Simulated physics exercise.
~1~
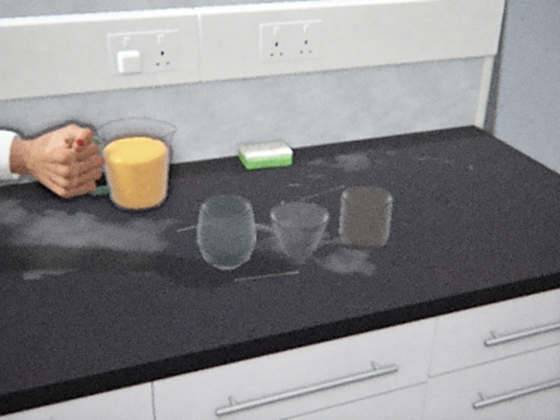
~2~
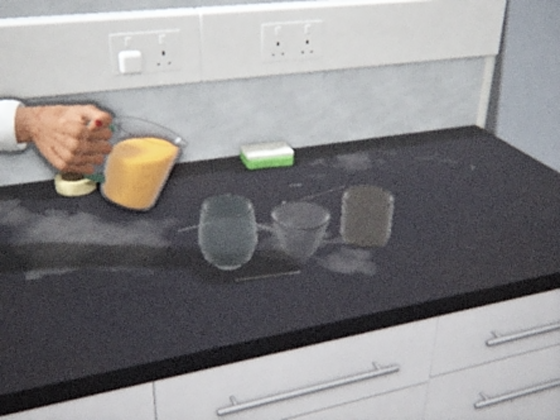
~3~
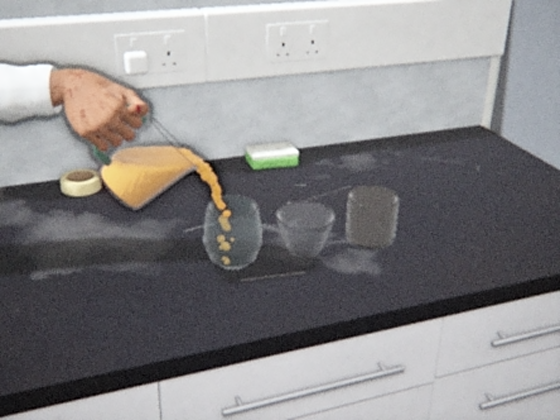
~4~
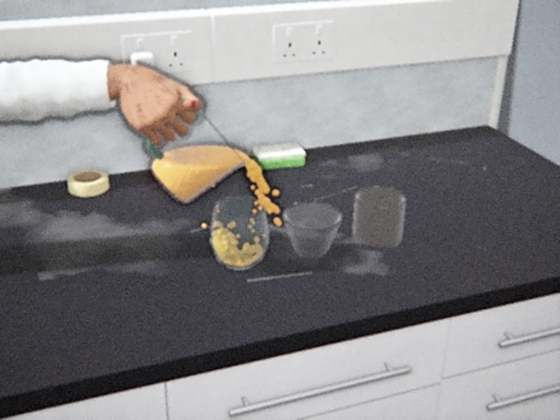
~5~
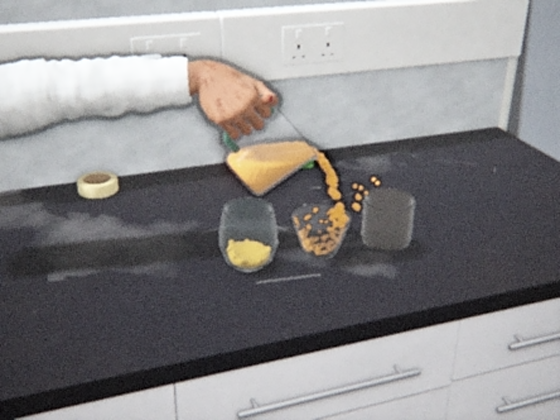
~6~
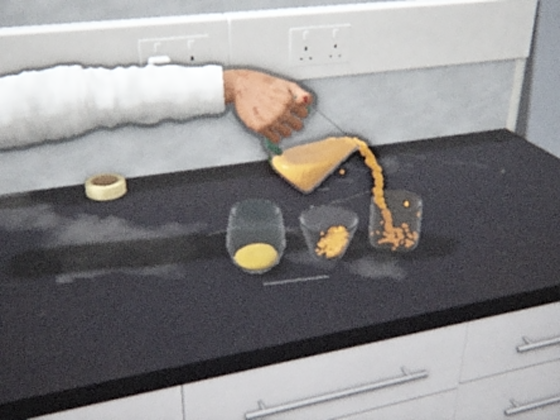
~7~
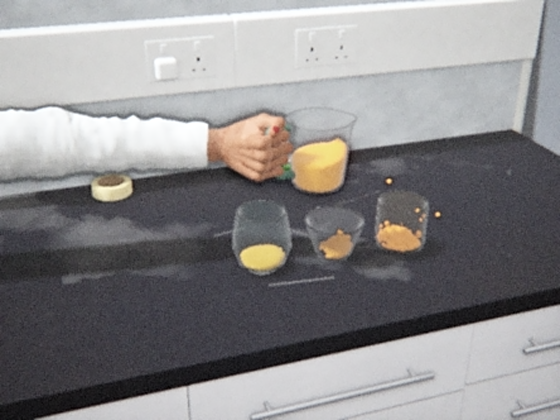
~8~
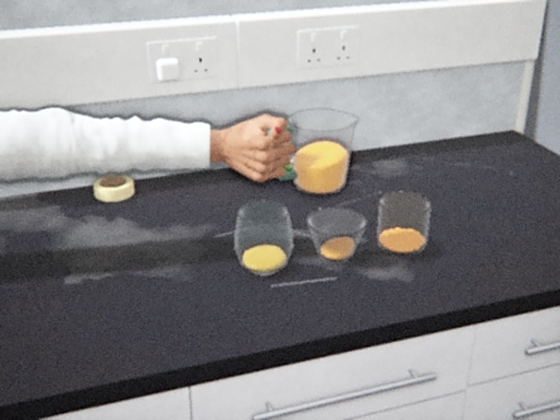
A hand in a white sleeve grips a flared clear jug of orange-yellow juice at the left of a black kitchen counter, seen from slightly above. Three empty glass vessels stand in a row before it, with a green and white sponge behind, below wall sockets. The jug tips to the right and juice pours into the left glass. Still tilted, it moves right, filling the middle cup a little and then the right one, while stray drops scatter. A roll of pale tape sits behind at left. The jug returns upright, still partly full, and all three vessels hold shallow juice.
